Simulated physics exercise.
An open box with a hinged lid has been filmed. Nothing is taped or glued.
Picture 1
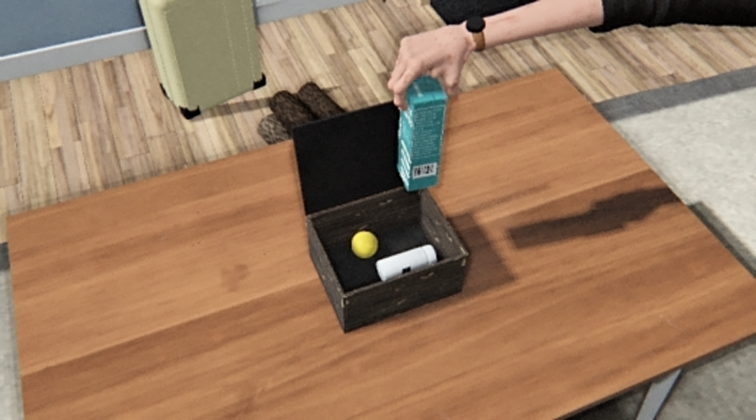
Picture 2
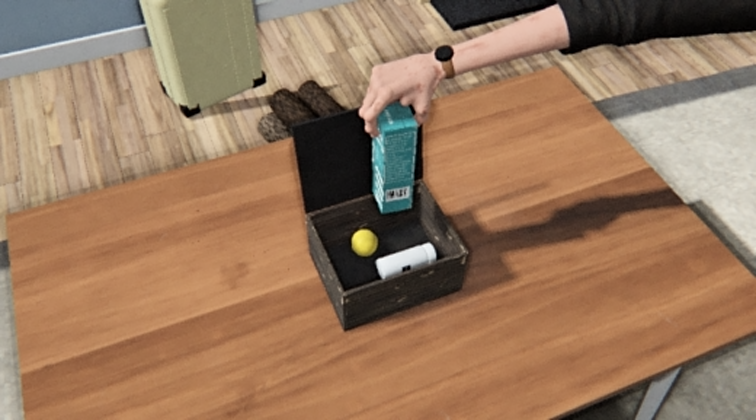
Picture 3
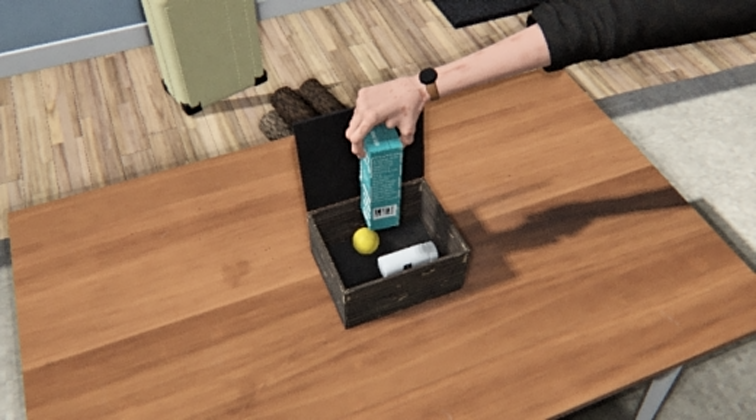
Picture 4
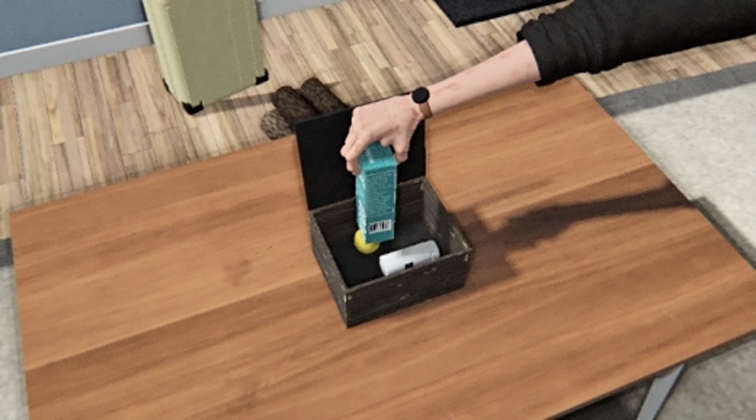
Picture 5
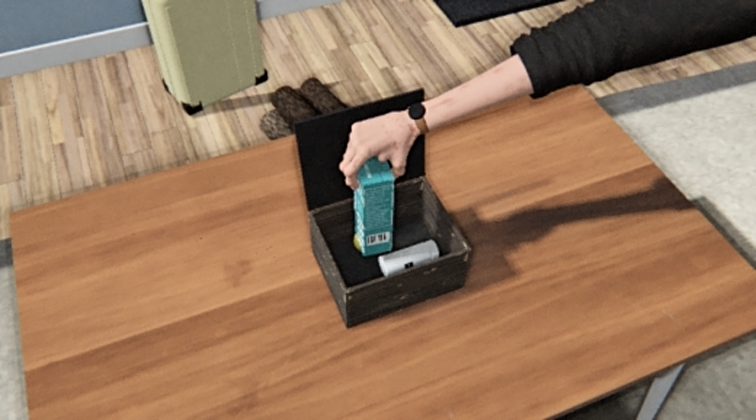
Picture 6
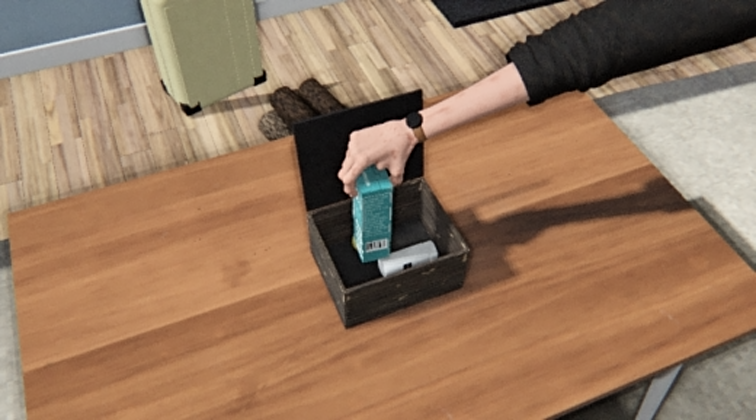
At first, a hand holds a turquoise carton above an open dark box on a wooden table, with a yellow ball and a white cylindrical container inside. The hand moves the carton left and down into the box, then lowers it further in smaller steps, covering the ball from view.
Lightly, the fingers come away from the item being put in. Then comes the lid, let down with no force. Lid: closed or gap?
Gap.
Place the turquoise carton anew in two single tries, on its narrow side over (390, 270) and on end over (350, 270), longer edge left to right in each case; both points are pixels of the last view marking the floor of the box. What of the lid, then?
Result of try one: No gap; result of try two: A gap remains.
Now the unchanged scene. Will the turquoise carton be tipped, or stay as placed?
Well, the turquoise carton ends up skewed.
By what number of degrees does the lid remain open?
Some 25 degrees above the rim, more or less.
Then, 0.40 s after the last picture, turquoise carton tipped 49° from how it was near (362, 251).
Then, 1.20 s after the last picture, lid starting down; turquoise carton tipped 49° from how it was near (362, 259); white shaker rolled about its own width; yellow lemon rolled a little.
Then, 1.70 s after the last picture, lid 52° above the rim; turquoise carton tipped 49° from how it was near (362, 259); white shaker rolled about its own width; yellow lemon rolled a little.
Then, 2.40 s after the last picture, lid 23° above the rim; turquoise carton tipped 49° from how it was near (362, 259); white shaker rolled about its own width; yellow lemon rolled a little.
At rest, lid 23° above the rim; tipped over in the box, turquoise carton; moved from the start, white shaker; yellow lemon in place. Seen from the same camera at the end, turquoise carton near (362, 259).
